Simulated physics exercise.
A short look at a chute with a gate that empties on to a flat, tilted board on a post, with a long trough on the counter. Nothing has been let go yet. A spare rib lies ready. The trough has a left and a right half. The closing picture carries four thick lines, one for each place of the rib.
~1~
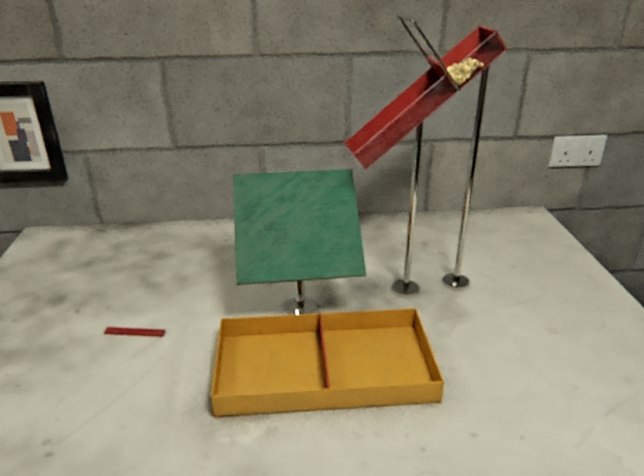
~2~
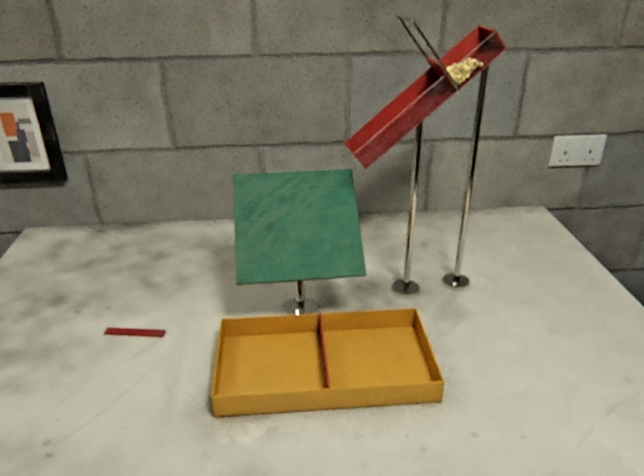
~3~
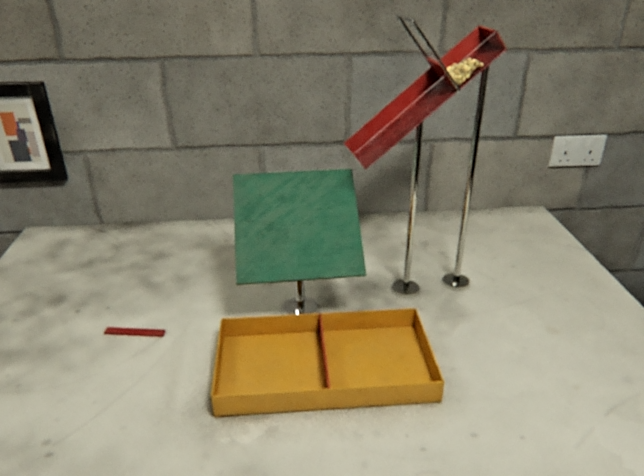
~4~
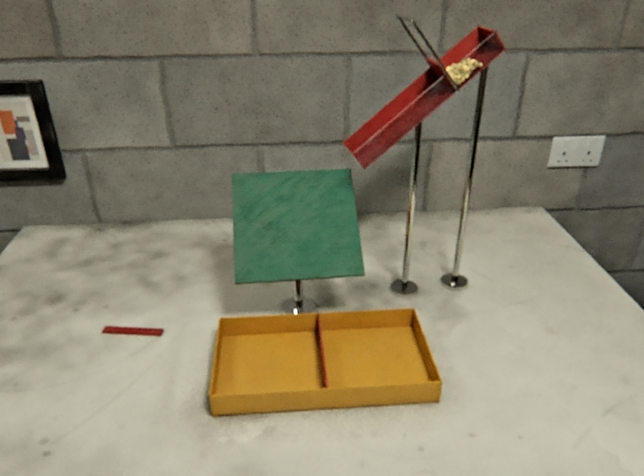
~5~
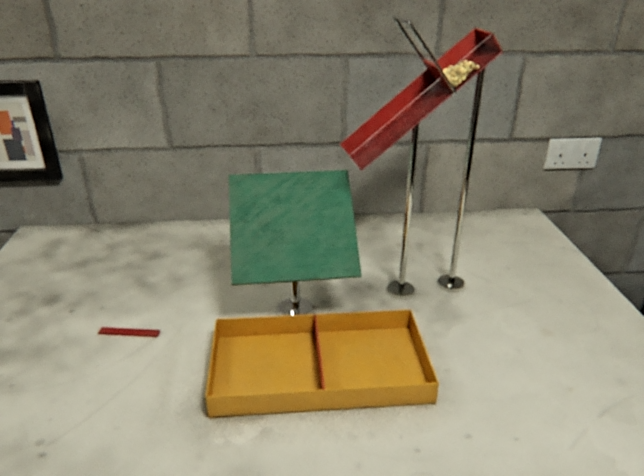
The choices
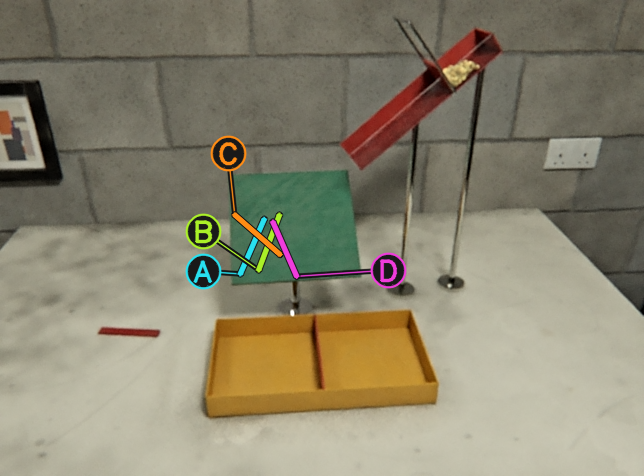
The clip shows a raised red chute holding a pale, lumpy load behind a gate, beside a tilted green board and a divided yellow tray on a counter; nothing moves except a slight shift of the view.
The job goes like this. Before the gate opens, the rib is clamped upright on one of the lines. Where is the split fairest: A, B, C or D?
D works best here.
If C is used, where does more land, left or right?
The left half.
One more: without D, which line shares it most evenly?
That is line C.
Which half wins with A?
Left.
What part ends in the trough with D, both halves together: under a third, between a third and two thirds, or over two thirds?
Line D gives over two thirds.
On the marked copy, line A from (264, 219) to (240, 273); line B from (279, 214) to (258, 269); line C from (234, 214) to (280, 254); line D from (272, 222) to (296, 276).
Choosing A, of what is caught, nearly all in the left half, a stray few in the right.
Choosing B, of what is caught, nearly all in the left half, a stray few in the right.
Choosing C, of what is caught, most in the left half, a small part in the right.
Choosing D, of what is caught, about half in the left half, about half in the right.
